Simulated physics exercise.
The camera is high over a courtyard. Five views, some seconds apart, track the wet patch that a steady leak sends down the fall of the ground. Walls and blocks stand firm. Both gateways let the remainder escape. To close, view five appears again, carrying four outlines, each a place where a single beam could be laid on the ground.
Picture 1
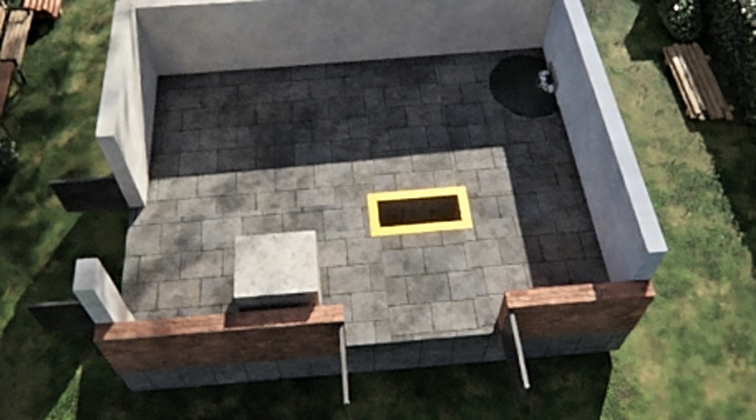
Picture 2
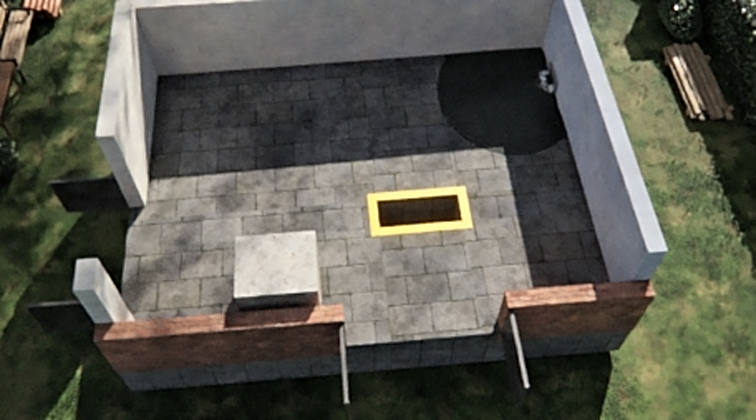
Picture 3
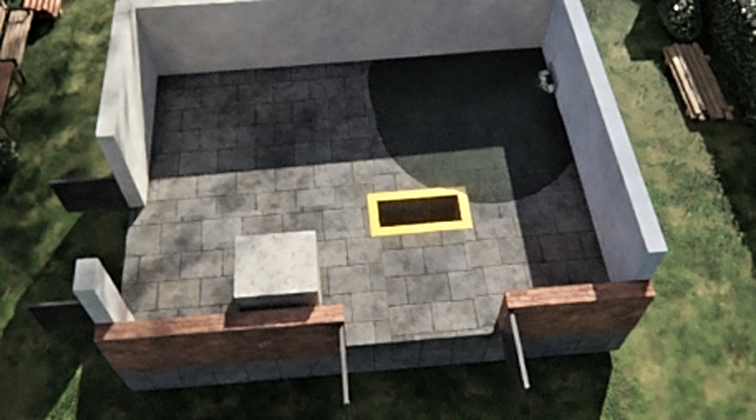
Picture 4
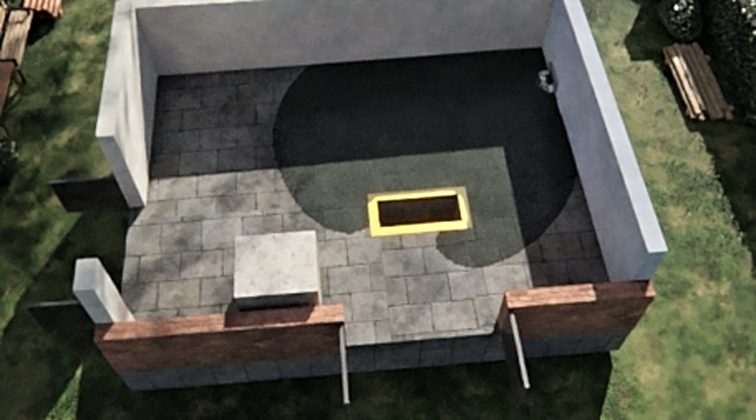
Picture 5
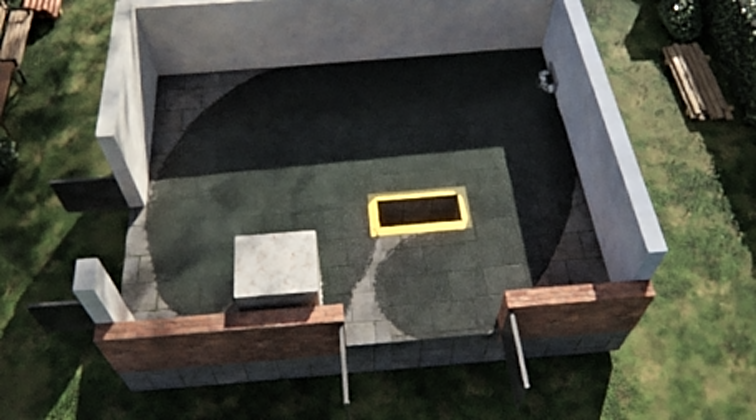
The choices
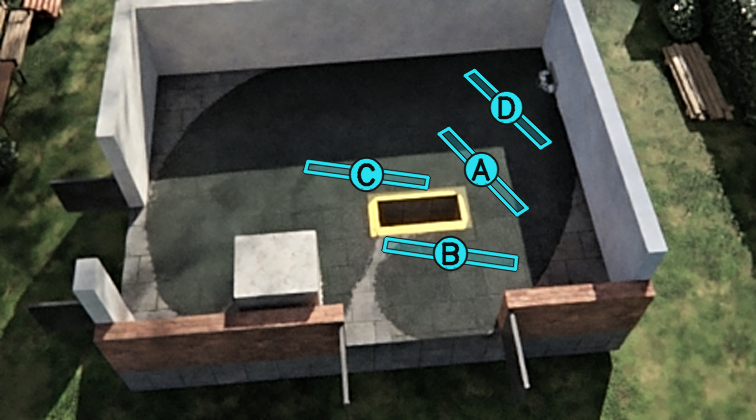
The clip shows a walled courtyard from above as a dark wet patch spreads from the upper right corner across the paving, reaches the yellow-framed gully, then extends around it and the pale block toward the brick-topped front wall.
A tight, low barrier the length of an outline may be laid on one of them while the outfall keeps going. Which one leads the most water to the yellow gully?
Place B does it best.
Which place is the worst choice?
Here it is place A.
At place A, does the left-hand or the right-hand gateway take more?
More leaves on the left.
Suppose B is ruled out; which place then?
That would be C.
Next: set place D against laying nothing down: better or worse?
It is worse.
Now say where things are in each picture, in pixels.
In the first picture, outfall at (554, 78); yellow gully at (419, 211); open gate at (141, 261); open gate at (421, 324); front seen at (499, 92), 4 % of the ground wet; yellow gully still dry.
In the second picture, front seen at (441, 89), 12 % of the ground wet; yellow gully still dry.
In the third picture, front seen at (372, 83), 25 % of the ground wet; yellow gully still dry.
In the fourth picture, front seen at (280, 146), 44 % of the ground wet; yellow gully taking water.
In the fifth picture, front seen at (177, 300), 71 % of the ground wet; yellow gully taking water.
On the marked copy, A from (444, 131) to (522, 211); B from (385, 244) to (515, 263); C from (306, 166) to (427, 182); D from (470, 73) to (545, 144).
With A, about 4 % of the stream goes into the yellow gully, about 96 % out by the gates.
With B, about 35 % of the stream goes into the yellow gully, about 65 % out by the gates.
With C, about 24 % of the stream goes into the yellow gully, about 76 % out by the gates.
With D, about 7 % of the stream goes into the yellow gully, about 93 % out by the gates.
